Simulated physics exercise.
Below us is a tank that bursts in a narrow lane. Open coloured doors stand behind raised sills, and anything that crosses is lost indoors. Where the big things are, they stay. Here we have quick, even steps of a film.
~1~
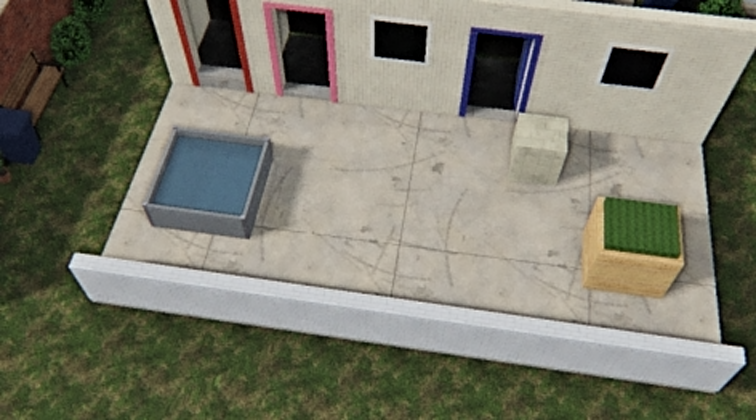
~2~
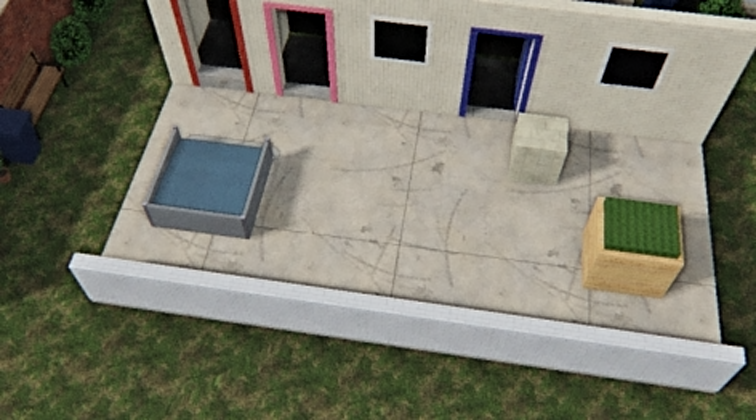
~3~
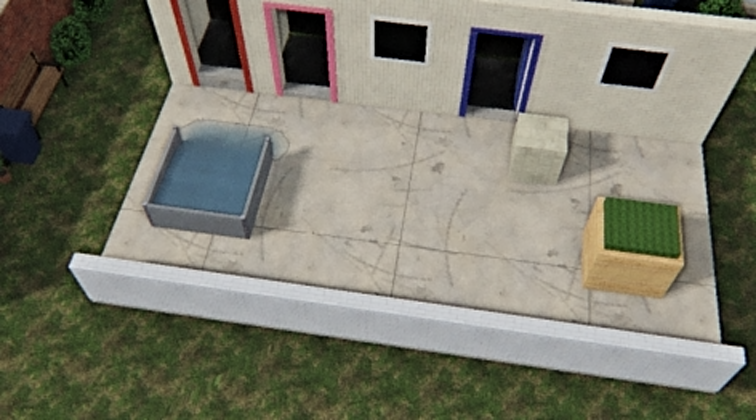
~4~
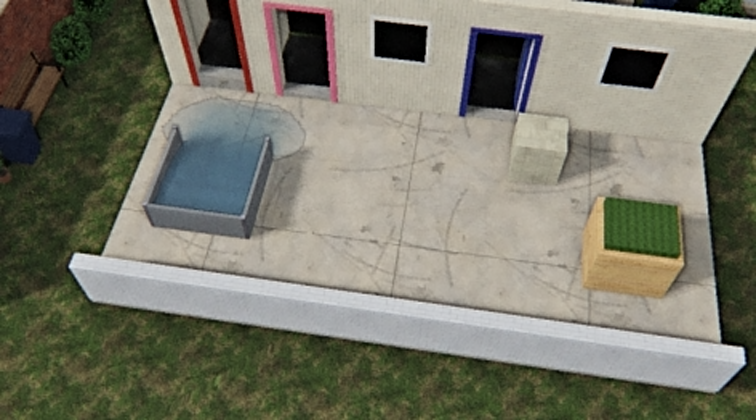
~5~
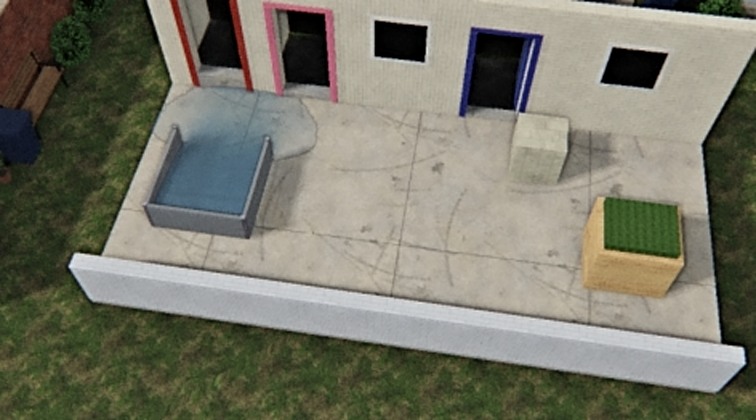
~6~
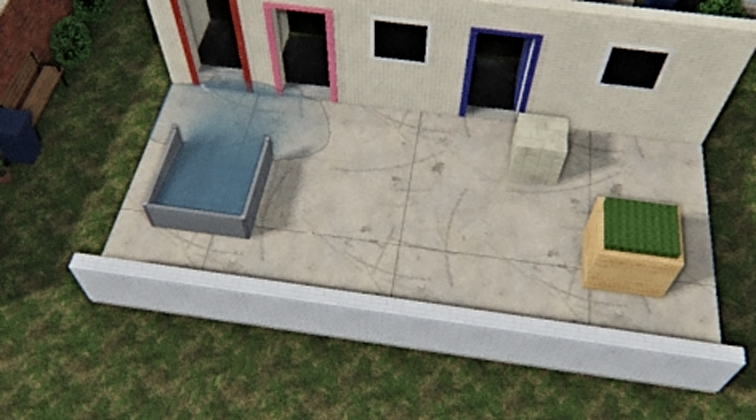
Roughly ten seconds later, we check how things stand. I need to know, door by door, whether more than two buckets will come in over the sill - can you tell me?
At the end, the pink door counts as over. The blue door counts as not over. The red door counts as not over.
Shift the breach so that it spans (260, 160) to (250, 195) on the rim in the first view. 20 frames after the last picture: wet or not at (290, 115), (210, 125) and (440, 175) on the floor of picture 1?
As listed: Clear, clear, flooded.
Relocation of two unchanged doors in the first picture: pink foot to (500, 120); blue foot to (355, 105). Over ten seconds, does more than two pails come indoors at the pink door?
Well, the pink one never reaches the limit, I reckon.
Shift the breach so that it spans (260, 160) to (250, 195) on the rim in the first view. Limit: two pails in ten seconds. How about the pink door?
Note: Pink door misses the line.
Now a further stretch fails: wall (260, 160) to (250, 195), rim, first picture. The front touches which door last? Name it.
Go with the red-painted one.
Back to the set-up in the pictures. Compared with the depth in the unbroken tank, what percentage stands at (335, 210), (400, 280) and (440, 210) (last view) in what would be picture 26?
Going in order, that's 0, 0 and 4 %.
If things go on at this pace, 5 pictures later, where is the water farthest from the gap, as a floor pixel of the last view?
The farthest wet spot is near (377, 108).
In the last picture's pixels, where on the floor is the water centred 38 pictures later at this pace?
I'd point to (365, 169).
A moment on, water covers 15 % of the floor; the pink door under two buckets in, the blue door not reached, the red door under two buckets in.
Next, water covers 15 % of the floor; the pink door over two buckets in, the blue door not reached, the red door under two buckets in.
Then, water covers 30 % of the floor; the pink door over two buckets in, the blue door wet at the sill, nothing in, the red door under two buckets in.
Later, water covers 50 % of the floor; the pink door over two buckets in, the blue door wet at the sill, nothing in, the red door under two buckets in.
In the end, water covers 50 % of the floor; the pink door over two buckets in, the blue door under two buckets in, the red door under two buckets in.
